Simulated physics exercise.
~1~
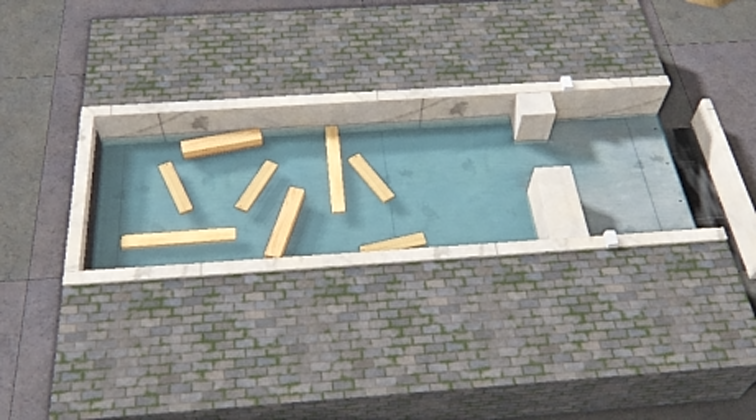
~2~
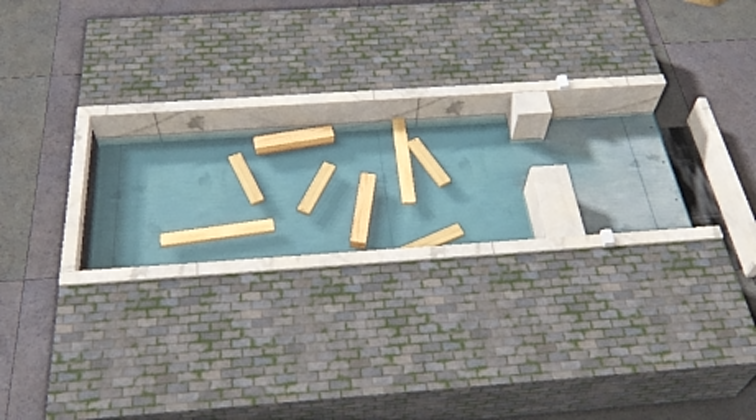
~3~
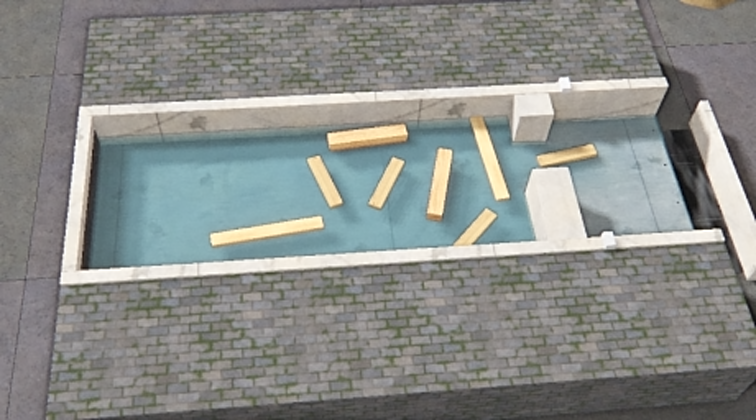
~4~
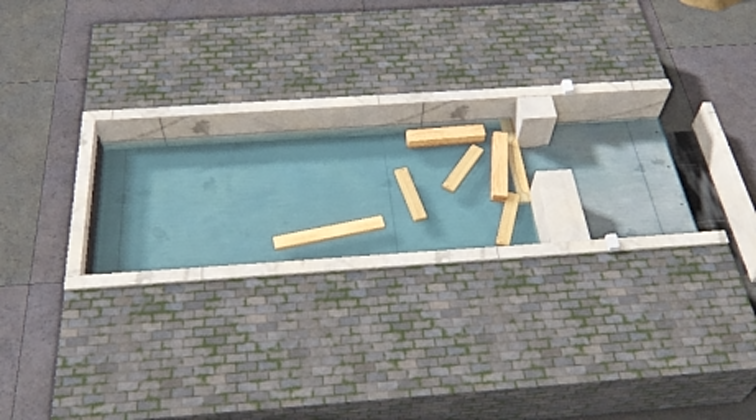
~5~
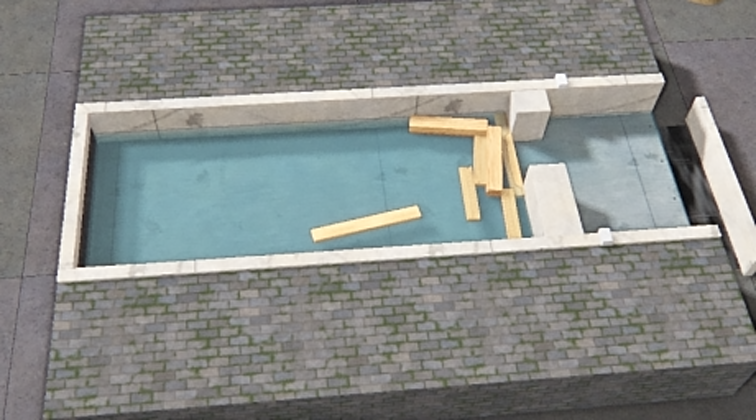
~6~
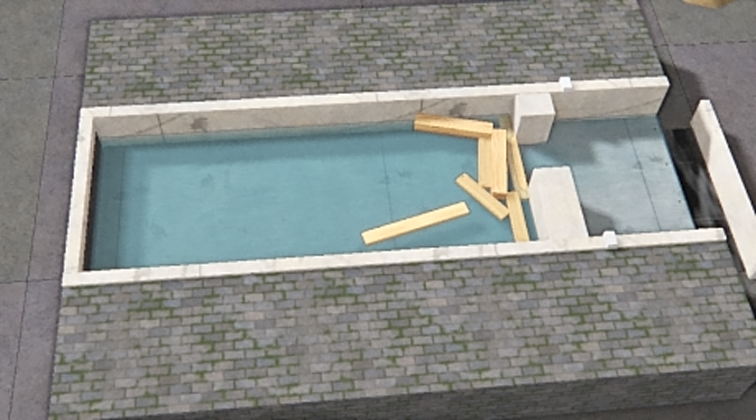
In this clip, several pale wooden beams drift rightward along a shallow, water-filled channel toward a gap between two white blocks. One passes through and goes out of view, while the others bunch together before the gap, with a long beam still trailing behind at the end.
